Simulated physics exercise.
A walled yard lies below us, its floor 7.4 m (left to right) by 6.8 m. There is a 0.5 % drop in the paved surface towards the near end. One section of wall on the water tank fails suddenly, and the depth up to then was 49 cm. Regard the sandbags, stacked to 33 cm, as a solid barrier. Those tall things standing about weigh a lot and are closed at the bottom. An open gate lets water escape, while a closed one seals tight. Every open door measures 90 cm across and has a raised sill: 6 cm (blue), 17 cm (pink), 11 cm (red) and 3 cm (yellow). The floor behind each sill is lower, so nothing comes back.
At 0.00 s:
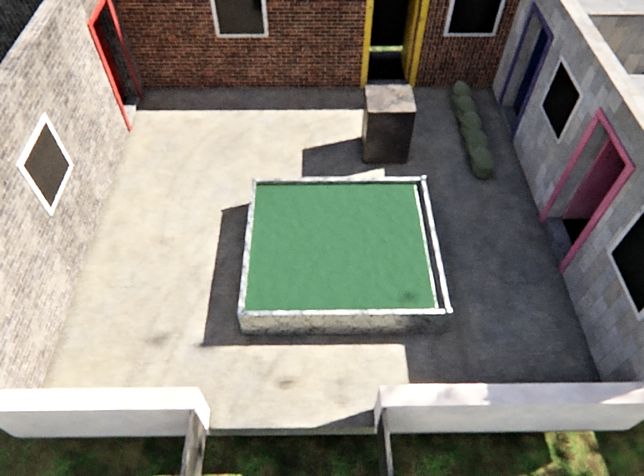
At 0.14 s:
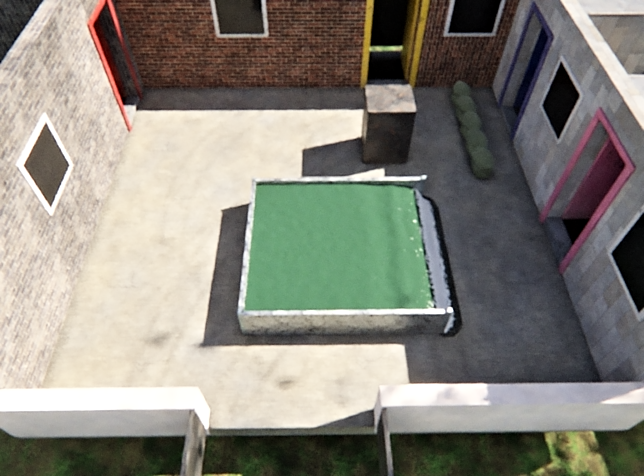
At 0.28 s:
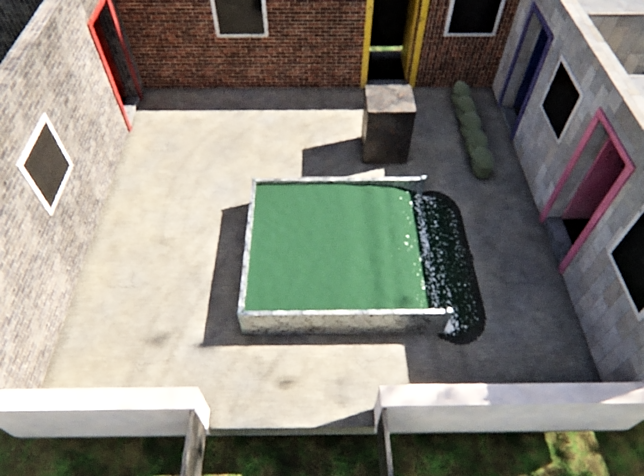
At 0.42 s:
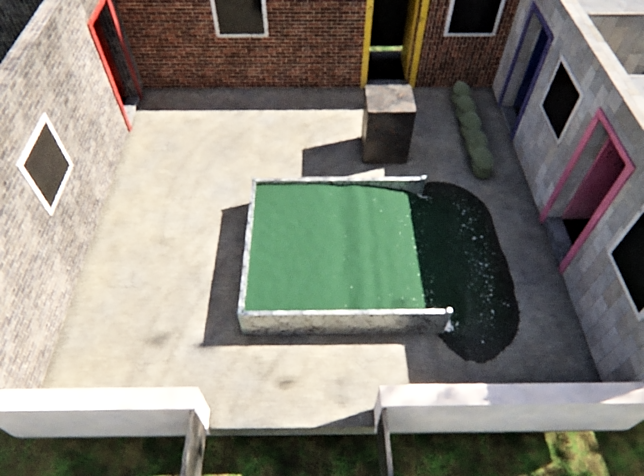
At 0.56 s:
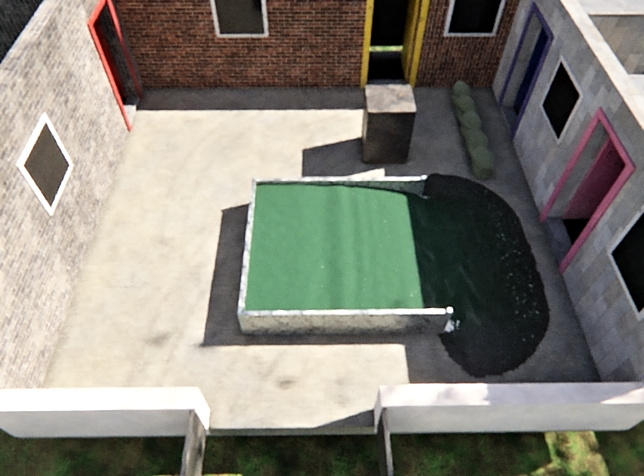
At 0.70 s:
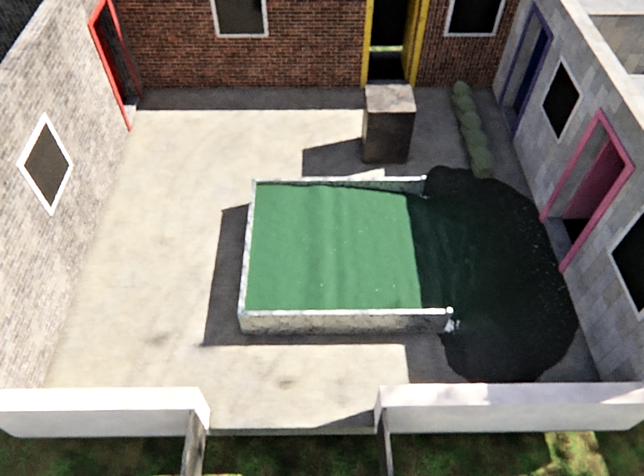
Green water burst out of the right side of a low, square tank in a walled yard, and spread as a dark, rounded pool across the paving to the foot of the right-hand wall.
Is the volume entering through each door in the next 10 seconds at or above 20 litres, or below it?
In order: Blue door: Past the set amount; pink door: Past the set amount; red door: Under the set amount; yellow door: Past the set amount.
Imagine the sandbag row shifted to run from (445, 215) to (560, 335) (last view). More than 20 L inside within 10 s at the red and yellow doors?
Result: Red door inside the limit; yellow door beyond the limit.
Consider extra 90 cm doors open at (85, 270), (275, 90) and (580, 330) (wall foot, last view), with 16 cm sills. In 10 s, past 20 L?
First doorway falls short, second falls short, third gets there.
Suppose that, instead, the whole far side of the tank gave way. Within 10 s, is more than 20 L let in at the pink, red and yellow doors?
Outcomes - pink: Not exceeded, red: Exceeded, yellow: Exceeded.
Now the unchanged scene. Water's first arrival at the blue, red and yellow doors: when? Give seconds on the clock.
Arrival times: Blue 1.8 seconds, red 7.5 seconds, yellow 3.8 seconds.
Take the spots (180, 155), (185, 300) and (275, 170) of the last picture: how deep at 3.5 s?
First 0 cm, then 0 cm, then 0 cm.
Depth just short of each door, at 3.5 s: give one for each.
You'd see blue at 12 cm, pink at 26 cm, red at 0 cm and yellow at 0 cm.
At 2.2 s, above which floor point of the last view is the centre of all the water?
Close to (428, 261) in the last picture.
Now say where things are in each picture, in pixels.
In the first frame, still water, 49 cm deep, in the water tank at (341, 242).
In the second frame, water pours out at (428, 255) and has run 1.3 m, to a hidden place; typically 6 cm deep outside, 49 cm at the water tank's back.
In the third frame, water pours out at (428, 256) and has run 1.4 m, to (436, 195); typically 9 cm deep outside, 49 cm at the water tank's back.
In the fourth frame, water pours out at (428, 256) and has run 1.7 m, to (448, 188); typically 8 cm deep outside, 49 cm at the water tank's back.
In the fifth frame, the front is at (478, 187), 1.9 m from the gap at (428, 256); 4.5 m2 of floor is under water; 49 cm left at the back of the water tank.
In the sixth frame, the front is at (540, 216), 2.2 m from the gap at (427, 256); 6.2 m2 of floor is under water; 49 cm left at the back of the water tank.
After 1.4 s water covers 20 % of the floor and is deepest (34 cm) near (555, 256); blue door not reached, pink door 33 cm at the sill, 29 L in, red door not reached, yellow door not reached.
After 2.2 s water covers 25 % of the floor and is deepest (40 cm) near (605, 390); blue door 4 cm at the sill, 0 L in, pink door 32 cm at the sill, 94 L in, red door not reached, yellow door not reached.
After 3.5 s water covers 35 % of the floor and is deepest (33 cm) near (610, 404); blue door 12 cm at the sill, 2 L in, pink door 26 cm at the sill, 185 L in, red door not reached, yellow door not reached.
After 6.0 s water covers 60 % of the floor and is deepest (22 cm) near (34, 411); blue door 18 cm at the sill, 82 L in, pink door 13 cm at the sill, 210 L in, red door not reached, yellow door 5 cm at the sill, 2 L in.
After 10.0 s water covers 95 % of the floor and is deepest (8 cm) near (34, 411); blue door 8 cm at the sill, 173 L in, pink door 8 cm at the sill, 210 L in, red door 5 cm at the sill, 0 L in, yellow door 5 cm at the sill, 37 L in.
